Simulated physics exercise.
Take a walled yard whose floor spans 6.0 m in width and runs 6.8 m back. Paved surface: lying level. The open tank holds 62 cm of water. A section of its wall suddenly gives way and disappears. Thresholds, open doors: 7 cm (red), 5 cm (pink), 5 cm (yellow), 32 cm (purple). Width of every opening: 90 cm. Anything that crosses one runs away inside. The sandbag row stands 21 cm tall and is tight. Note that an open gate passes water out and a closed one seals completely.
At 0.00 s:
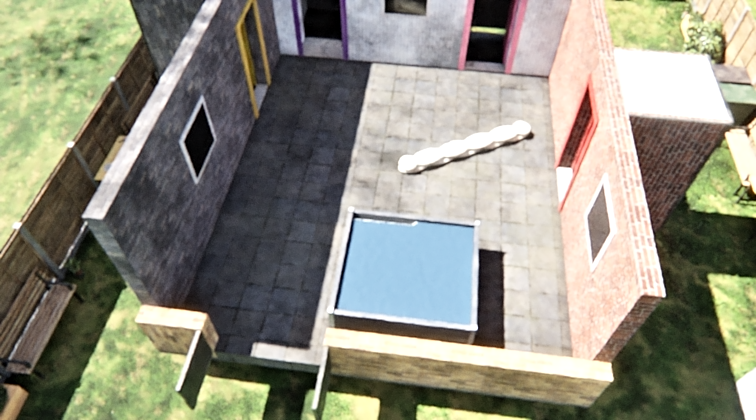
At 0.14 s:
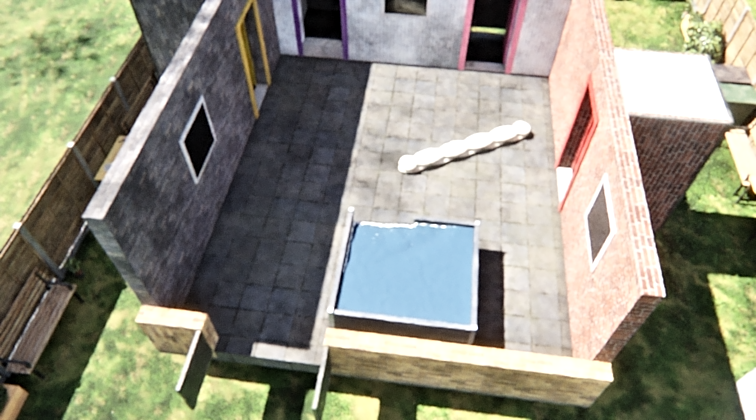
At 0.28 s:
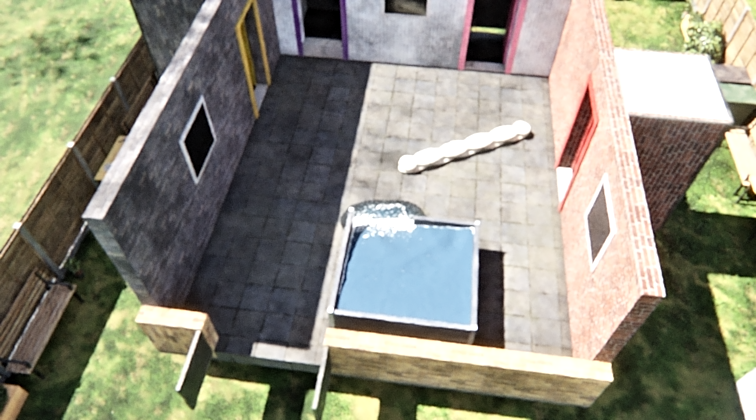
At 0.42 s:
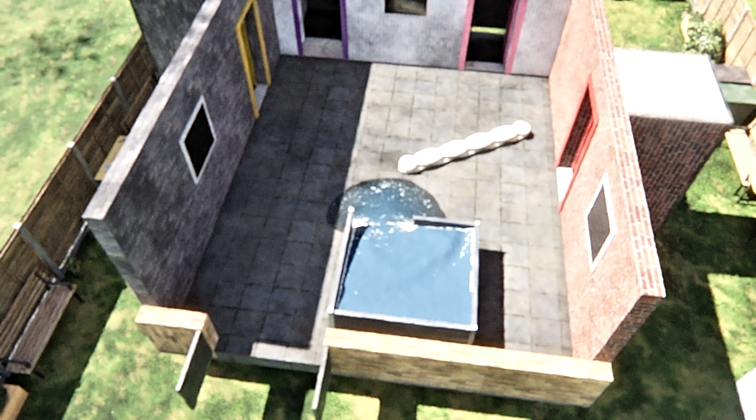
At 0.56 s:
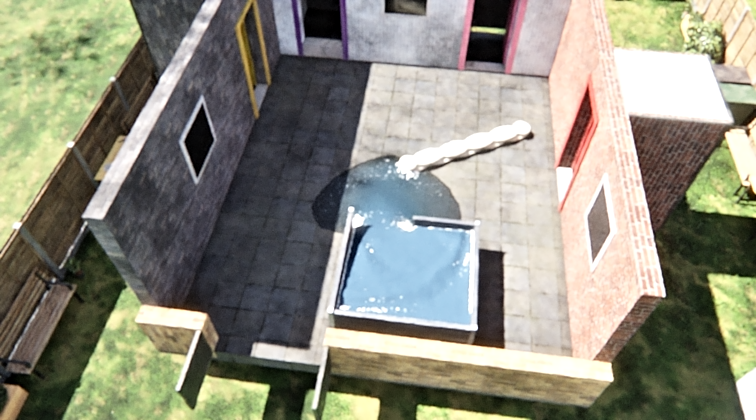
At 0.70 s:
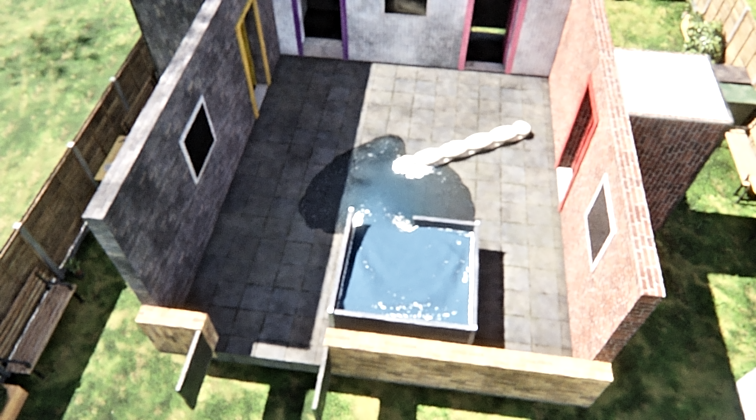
A walled yard with a paved floor held an open tank of water, and part of the tank's far side vanished, letting water pour out and spread across the paving around a white twisted bar.
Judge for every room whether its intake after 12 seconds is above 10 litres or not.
The red door is going to break the limit, the pink door is going to break the limit, the yellow door is going to break the limit, the purple door is going to hold within the limit.
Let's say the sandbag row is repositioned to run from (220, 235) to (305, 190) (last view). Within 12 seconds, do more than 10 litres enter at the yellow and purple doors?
Well, the yellow one ends up more than allowed and the purple one ends up within bounds.
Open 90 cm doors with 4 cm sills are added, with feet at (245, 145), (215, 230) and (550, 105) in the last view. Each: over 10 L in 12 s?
Check each in turn: The first succeeds, the second fails, the third succeeds.
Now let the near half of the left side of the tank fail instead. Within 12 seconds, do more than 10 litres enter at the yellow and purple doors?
Outcome at yellow: Not exceeded; outcome at purple: Not exceeded.
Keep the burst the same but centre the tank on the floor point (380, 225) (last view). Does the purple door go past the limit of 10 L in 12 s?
Lab note: Purple door, limit held.
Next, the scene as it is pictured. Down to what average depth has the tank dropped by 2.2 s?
I'd put the average depth near 33 cm.
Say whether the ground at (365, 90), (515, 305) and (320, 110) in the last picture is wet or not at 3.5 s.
Listed in turn: Swamped / spared so far / swamped.
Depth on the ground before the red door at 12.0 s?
Some 4.5 centimetres of depth.
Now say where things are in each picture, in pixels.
Still water, 62 cm deep, in the open tank at (408, 268), in the first picture.
The front is at a hidden place, 0.5 m from the gap on the open tank's far side; 0.2 m2 of floor is under water; 62 cm left at the back of the open tank, in the second picture.
Water pours out on the open tank's far side and has run 0.9 m, to (414, 208); typically 10 cm deep outside, 62 cm at the open tank's back, in the third picture.
The front is at (407, 184), 1.3 m from the gap on the open tank's far side; 1.9 m2 of floor is under water; 62 cm left at the back of the open tank, in the fourth picture.
Water pours out on the open tank's far side and has run 1.9 m, to (391, 159); typically 5 cm deep outside, 58 cm at the open tank's back, in the fifth picture.
Water pours out on the open tank's far side and has run 2.4 m, to (388, 138); typically 5 cm deep outside, 51 cm at the open tank's back, in the sixth picture.
After 1.4 s water covers 25 % of the floor and is deepest (35 cm) near (372, 234); red door not reached, pink door not reached, yellow door not reached, purple door not reached.
After 2.2 s water covers 45 % of the floor and is deepest (26 cm) near (372, 234); red door 6 cm at the sill, 0 L in, pink door not reached, yellow door 10 cm at the sill, 0 L in, purple door 18 cm at the sill, 0 L in.
After 3.5 s water covers 55 % of the floor and is deepest (24 cm) near (278, 85); red door 12 cm at the sill, 25 L in, pink door 3 cm at the sill, 0 L in, yellow door 7 cm at the sill, 15 L in, purple door 20 cm at the sill, 0 L in.
After 7.0 s water covers 75 % of the floor and is deepest (14 cm) near (490, 135); red door 6 cm at the sill, 43 L in, pink door 8 cm at the sill, 9 L in, yellow door 8 cm at the sill, 77 L in, purple door 8 cm at the sill, 0 L in.
After 12.0 s water covers 95 % of the floor and is deepest (8 cm) near (481, 134); red door 5 cm at the sill, 44 L in, pink door 7 cm at the sill, 48 L in, yellow door 7 cm at the sill, 89 L in, purple door 6 cm at the sill, 0 L in.
